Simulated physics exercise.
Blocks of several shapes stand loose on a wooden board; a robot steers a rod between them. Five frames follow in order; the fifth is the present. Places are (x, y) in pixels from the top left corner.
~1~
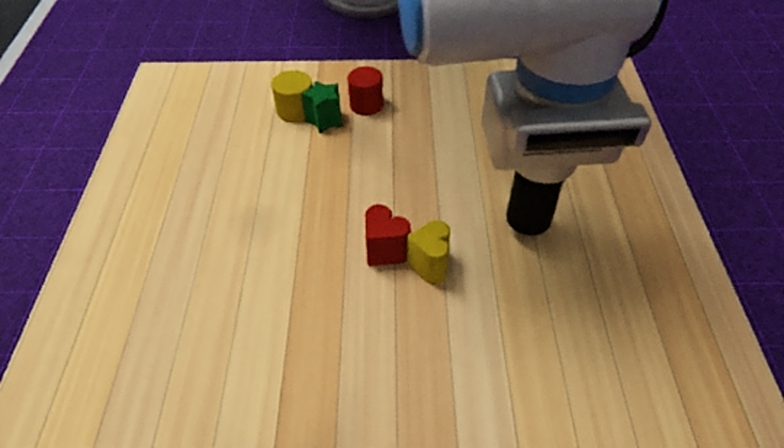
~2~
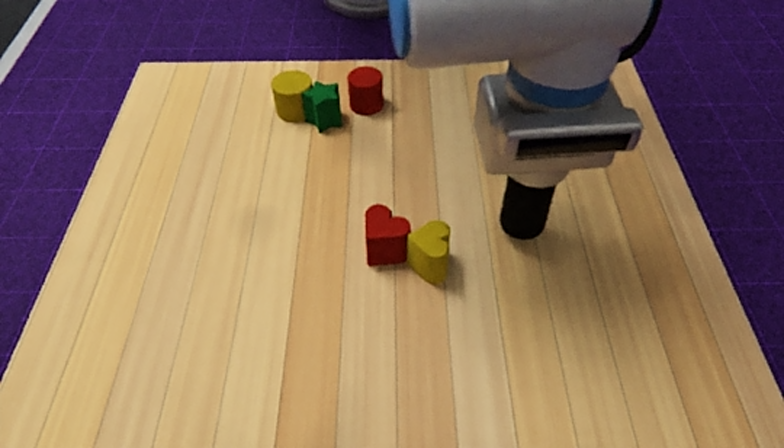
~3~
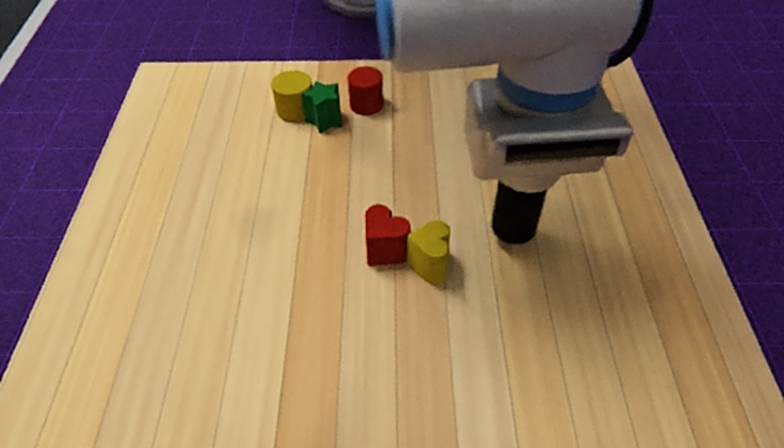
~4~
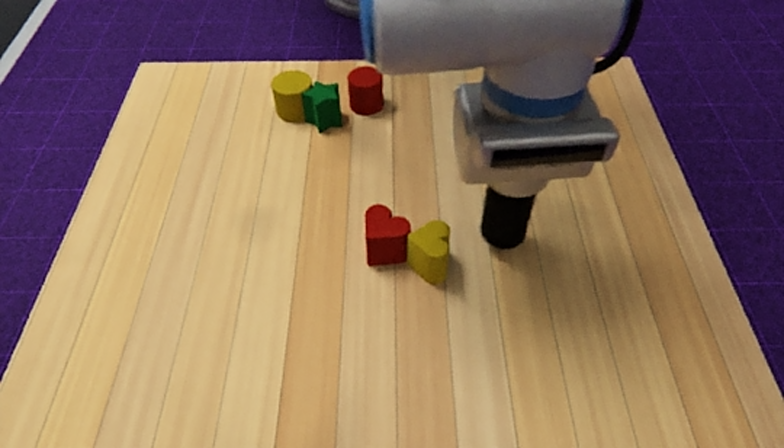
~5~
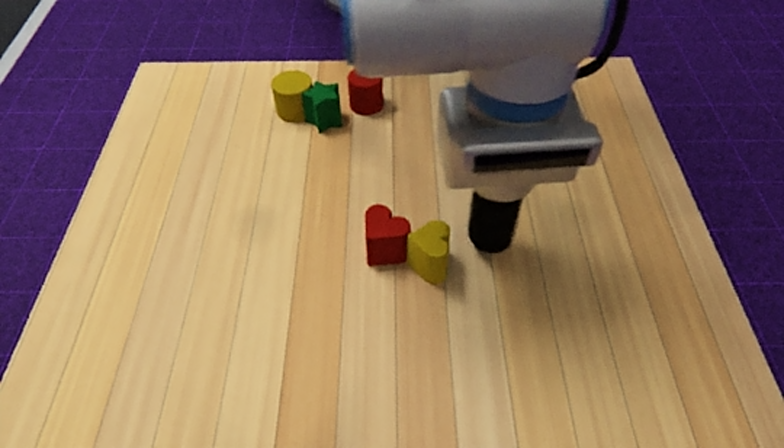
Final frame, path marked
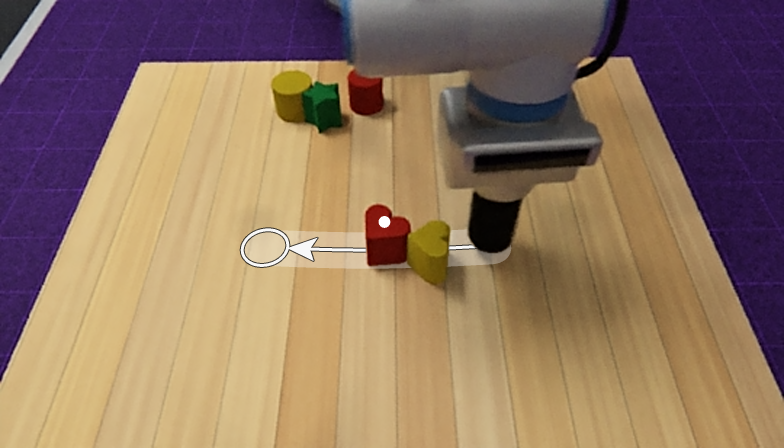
Robot arm with a black rod sliding slowly left across a wooden board, nearing motionless red and yellow heart blocks.
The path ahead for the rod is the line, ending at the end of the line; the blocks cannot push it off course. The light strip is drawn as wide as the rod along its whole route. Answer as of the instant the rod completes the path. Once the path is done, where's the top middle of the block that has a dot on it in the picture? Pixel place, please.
I'd guess (217, 221).
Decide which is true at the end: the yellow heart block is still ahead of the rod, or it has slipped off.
By then it is beside or behind the rod.
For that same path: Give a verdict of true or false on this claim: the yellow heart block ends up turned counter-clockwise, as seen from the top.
That statement is accurate.
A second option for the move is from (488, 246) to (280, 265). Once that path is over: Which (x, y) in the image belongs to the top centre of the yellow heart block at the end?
I think it will end close to (392, 260).
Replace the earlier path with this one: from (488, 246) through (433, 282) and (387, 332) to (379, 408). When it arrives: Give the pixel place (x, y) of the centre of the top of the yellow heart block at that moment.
At roughly (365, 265).
The drawn path runs from (488, 246) via (414, 249) and (339, 250), ending at (265, 247); the dot is on the red heart block.
The first path, step by step. One third of the way, rod at (414, 239); red heart block at (367, 222), turned 50° clockwise; yellow heart block at (403, 251), turned 80° anticlockwise.
Two thirds of the way, rod at (337, 239); red heart block at (294, 223), turned 45° clockwise; yellow heart block at (398, 254), turned 100° anticlockwise.
At the end, rod at (262, 237); red heart block at (217, 221), turned 45° clockwise; yellow heart block at (398, 254), turned 100° anticlockwise.
